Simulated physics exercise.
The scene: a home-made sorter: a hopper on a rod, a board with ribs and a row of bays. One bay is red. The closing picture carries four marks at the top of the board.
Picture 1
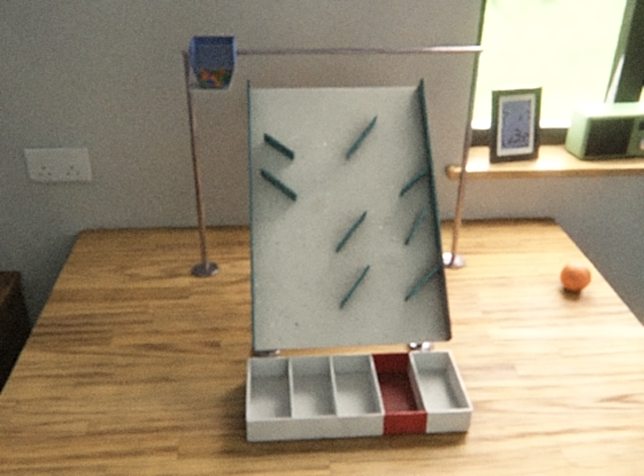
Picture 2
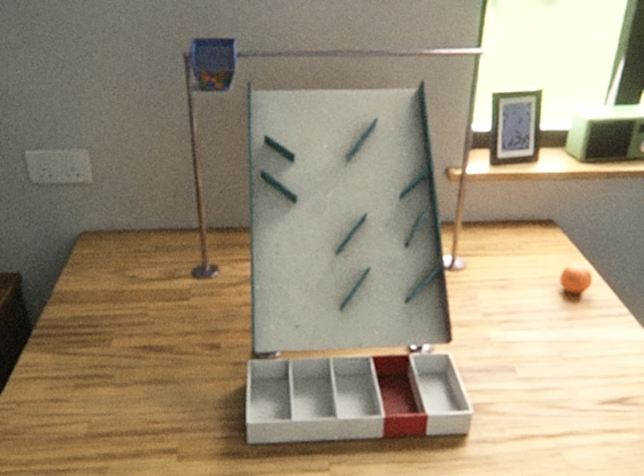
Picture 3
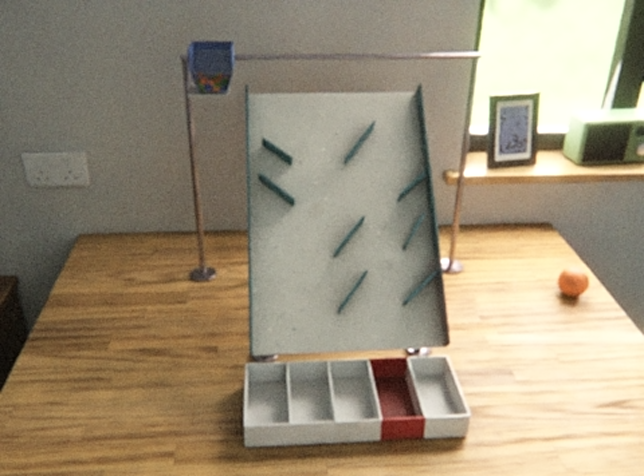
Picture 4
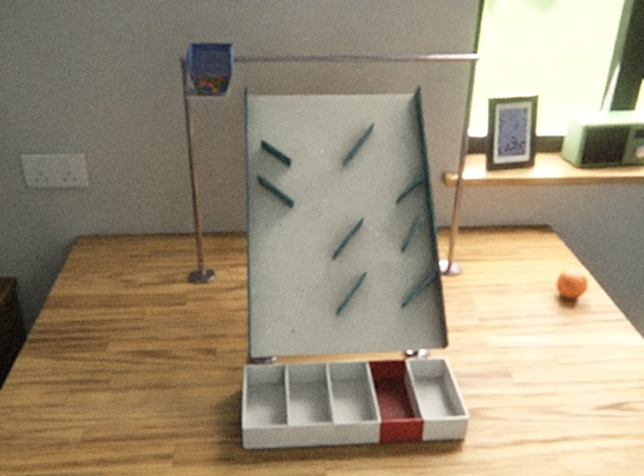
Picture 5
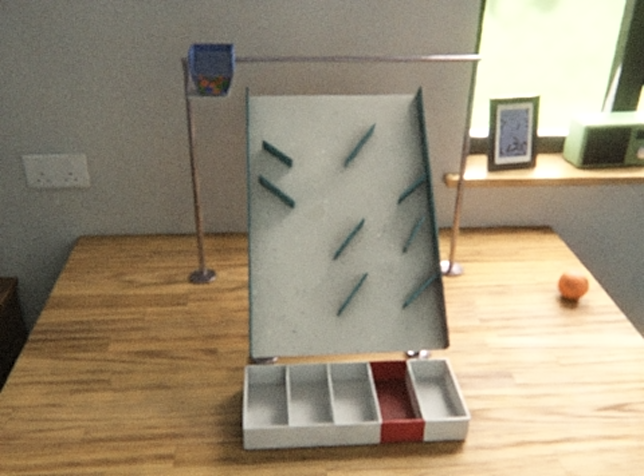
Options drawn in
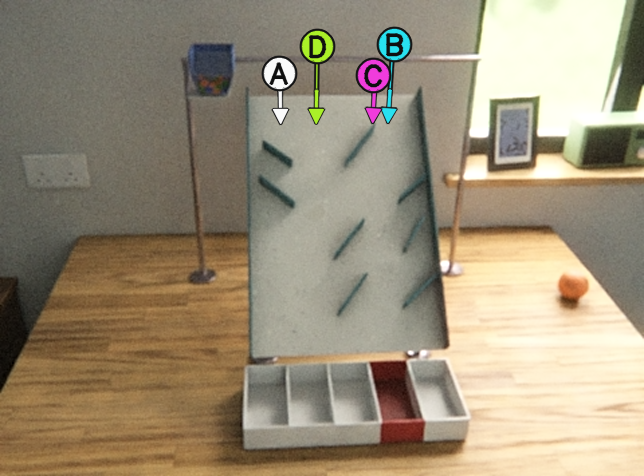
On a wooden table against a grey wall, a blue hopper hangs at the left of a metal rod above a pale, leaning board with dark green ribs and a row of five bays, one red. The view shifts very slightly, while the hopper, board and small orange ball stay still throughout.
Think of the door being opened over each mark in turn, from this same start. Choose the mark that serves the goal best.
B beats the others.
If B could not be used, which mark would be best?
C.
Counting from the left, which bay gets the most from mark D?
The second from the left.
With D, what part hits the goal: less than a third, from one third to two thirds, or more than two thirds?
It is less than a third.
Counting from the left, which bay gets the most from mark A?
The second.
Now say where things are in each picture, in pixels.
In the first picture, hopper near (218, 75), jelly beans, door shut.
In the second picture, ribs (265, 135) to (294, 155), (349, 155) to (378, 118), (261, 170) to (297, 197).
In the third picture, ribs (401, 195) to (426, 172), (336, 252) to (364, 216), (407, 245) to (424, 213).
In the fourth picture, ribs (339, 312) to (366, 272), (405, 304) to (437, 272).
In the fifth picture, red bay near (402, 430), number 4 of 5 from the left.
On the marked copy, mark A meets the board at (280, 118); mark B meets the board at (388, 117); mark C meets the board at (372, 117); mark D meets the board at (316, 118).
If A is chosen, none at all in the red bay, close to two thirds in other bays, close to a quarter held on the board.
If B is chosen, close to half in the red bay, close to a third in other bays, a small share held on the board.
If C is chosen, close to a third in the red bay, close to half in other bays, a small share held on the board.
If D is chosen, none at all in the red bay, all but a few in other bays.
